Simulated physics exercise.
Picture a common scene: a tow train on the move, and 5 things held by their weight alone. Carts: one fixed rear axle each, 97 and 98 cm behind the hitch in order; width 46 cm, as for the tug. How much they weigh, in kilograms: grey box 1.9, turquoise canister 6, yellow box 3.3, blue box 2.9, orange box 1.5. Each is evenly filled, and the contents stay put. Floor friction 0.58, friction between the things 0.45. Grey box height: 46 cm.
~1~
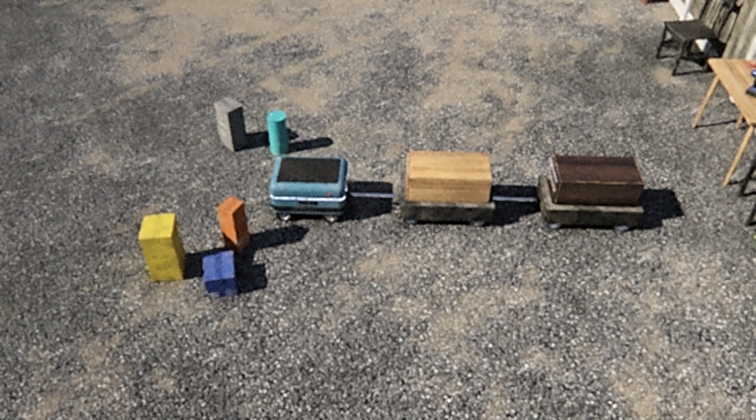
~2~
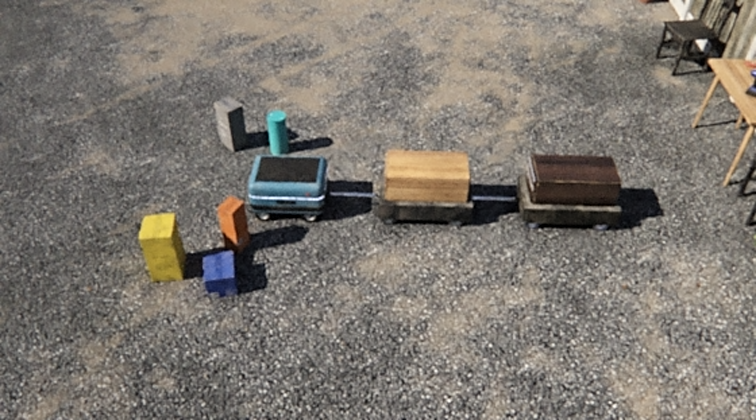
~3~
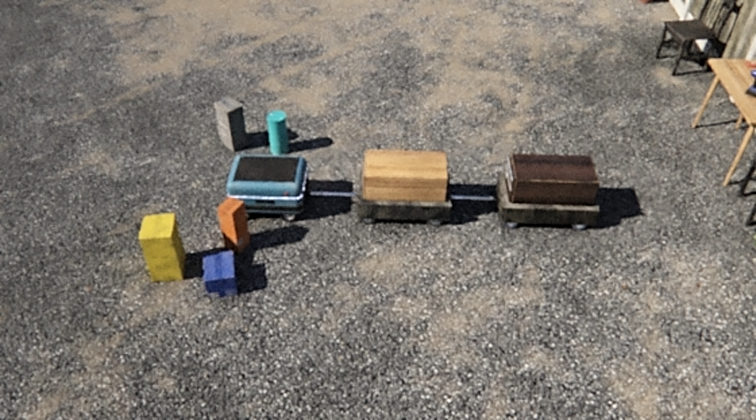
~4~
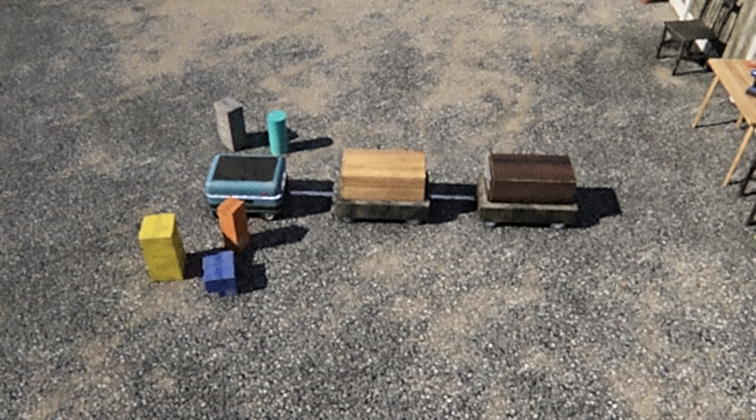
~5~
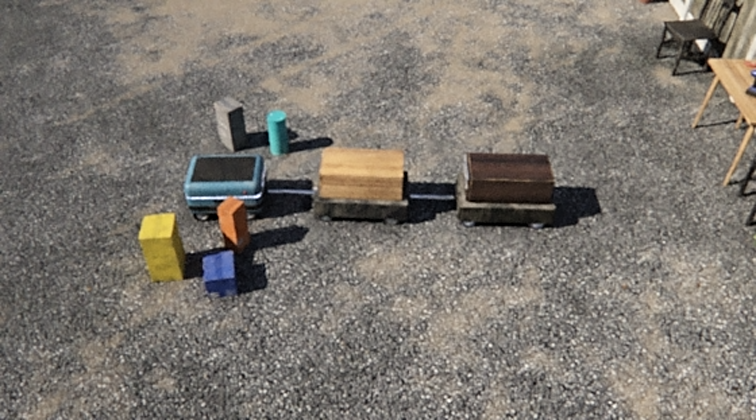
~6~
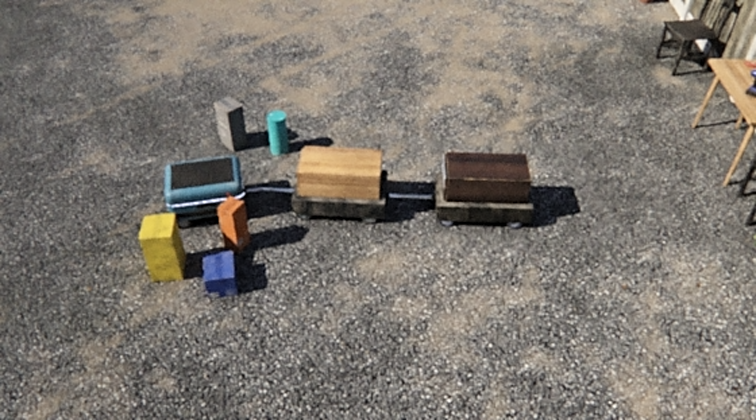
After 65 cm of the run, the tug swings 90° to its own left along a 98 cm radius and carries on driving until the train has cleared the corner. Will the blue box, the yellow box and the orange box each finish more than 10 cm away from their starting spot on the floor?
The blue box will; the yellow box will; the orange box will.
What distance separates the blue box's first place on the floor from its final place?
20 cm.
Then, 1.20 s past the last view, tug 189 cm along; yellow box shifted 4 cm near (165, 252).
Then, 2.80 s past the last view, tug 320 cm along; yellow box shifted 54 cm near (165, 300); orange box shifted 23 cm near (218, 243); blue box shifted 3 cm near (220, 278).
Then, 3.80 s past the last view, tug 402 cm along; yellow box shifted 58 cm near (166, 304); orange box shifted 84 cm near (148, 285); blue box shifted 16 cm near (220, 290).
Then, 4.70 s past the last view, tug 476 cm along; orange box at 4° to upright near (73, 354); yellow box shifted 106 cm near (148, 362); blue box shifted 21 cm near (222, 294).
Finally, not toppled but over 10 cm from the start, yellow box, blue box and orange box; the other 2 still in place (within 10 cm). Final places as that camera would see them, blue box near (222, 294), yellow box near (149, 369).
